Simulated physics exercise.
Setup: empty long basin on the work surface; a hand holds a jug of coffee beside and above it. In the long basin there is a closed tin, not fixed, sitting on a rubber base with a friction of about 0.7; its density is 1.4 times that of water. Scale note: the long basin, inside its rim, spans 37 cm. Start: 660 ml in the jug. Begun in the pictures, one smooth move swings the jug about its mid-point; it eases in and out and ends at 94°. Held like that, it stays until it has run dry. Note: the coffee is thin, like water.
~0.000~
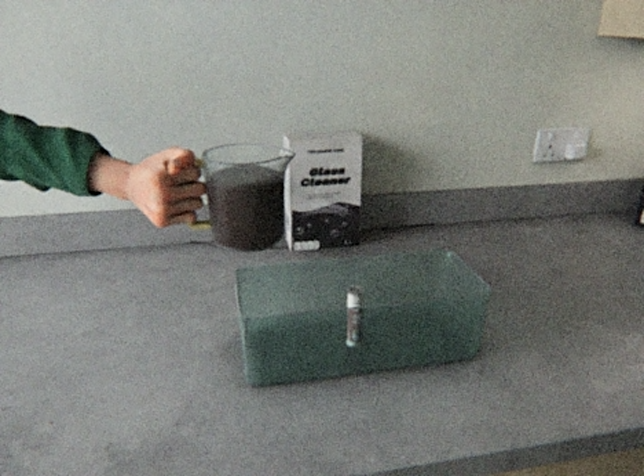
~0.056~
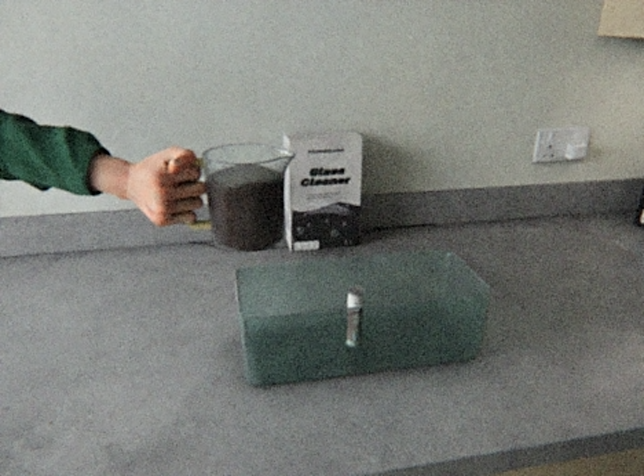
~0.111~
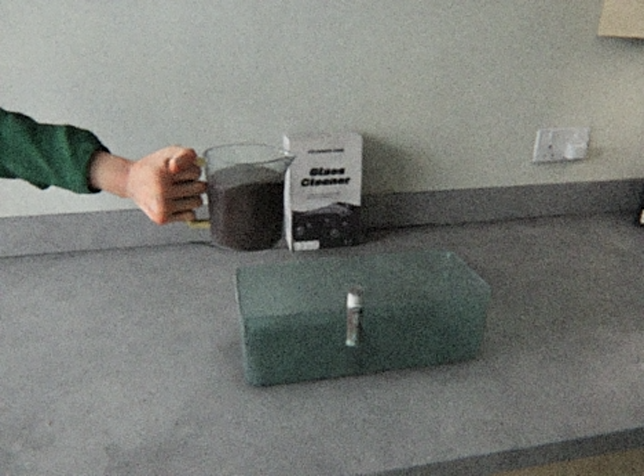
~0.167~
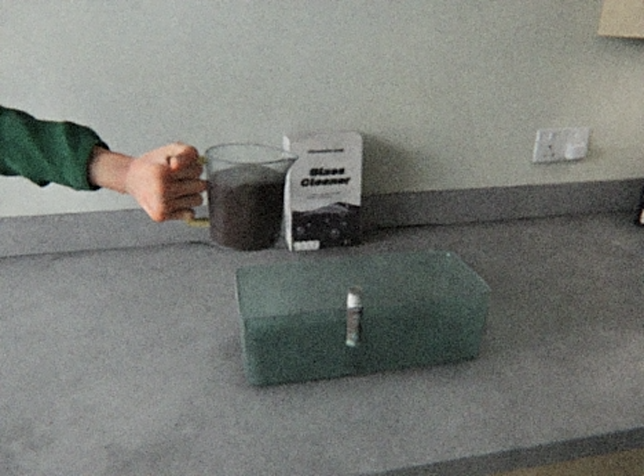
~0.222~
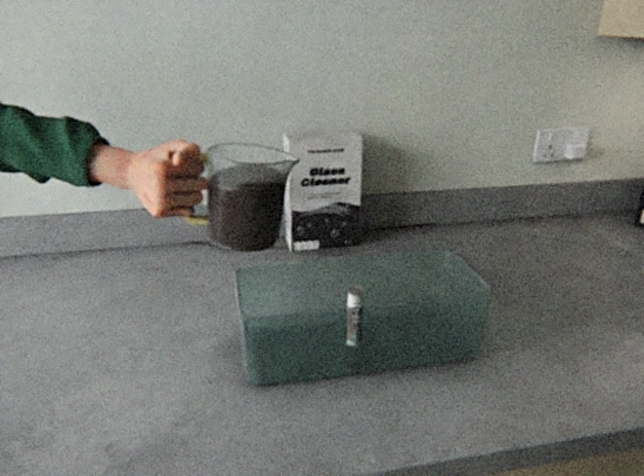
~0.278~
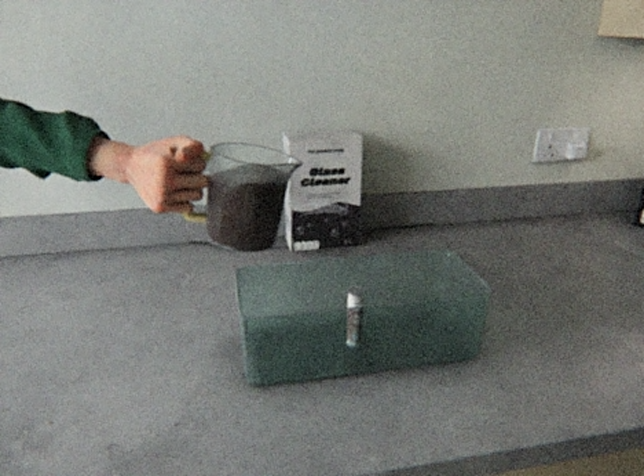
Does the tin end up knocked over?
I expect it will tip over.
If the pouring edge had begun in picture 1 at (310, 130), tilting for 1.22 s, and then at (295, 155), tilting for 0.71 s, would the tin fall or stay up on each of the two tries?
The tin overturns the first time and overturns the second time.
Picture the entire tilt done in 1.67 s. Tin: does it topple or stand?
Outcome - the tin comes down.
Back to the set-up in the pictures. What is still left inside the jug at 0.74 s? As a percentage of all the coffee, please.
Remaining: Near 90 % of the total.
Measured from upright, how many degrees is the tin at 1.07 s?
The tilt comes to near 5°.
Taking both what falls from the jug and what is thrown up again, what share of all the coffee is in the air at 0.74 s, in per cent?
Some 9 % is the figure.
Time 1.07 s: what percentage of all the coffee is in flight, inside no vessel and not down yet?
I'd put it at about 20 per cent of the liquid.
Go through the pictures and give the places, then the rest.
Tilt 0°; pouring edge (296, 153); surface from (207, 176) to (281, 172); the long basin's rim runs from (237, 292) to (471, 270); the tin's top is at (356, 293), in the first frame.
Tilt 0°; pouring edge (296, 153); surface from (207, 176) to (281, 173), in the second frame.
Tilt 2°; pouring edge (297, 154); surface from (208, 176) to (282, 172), in the third frame.
Tilt 4°; pouring edge (298, 156); surface from (209, 176) to (283, 173), in the fourth frame.
Tilt 7°; pouring edge (300, 158); surface from (209, 177) to (284, 173), in the fifth frame.
Tilt 10°; pouring edge (302, 162); surface from (210, 177) to (286, 173), in the sixth frame.
By 0.74 s the tilt is 57° and 90 per cent is still to pour; the tin stands where it began.
By 1.07 s the tilt is 87° and 44 per cent is still to pour; the tin leans 6°.
By 1.42 s the tilt is 94° and 10 per cent is still to pour; the tin lies on its side.
By 1.80 s the tilt is 94° and 2 per cent is still to pour; the tin lies on its side.
At rest the tin lies on its side.
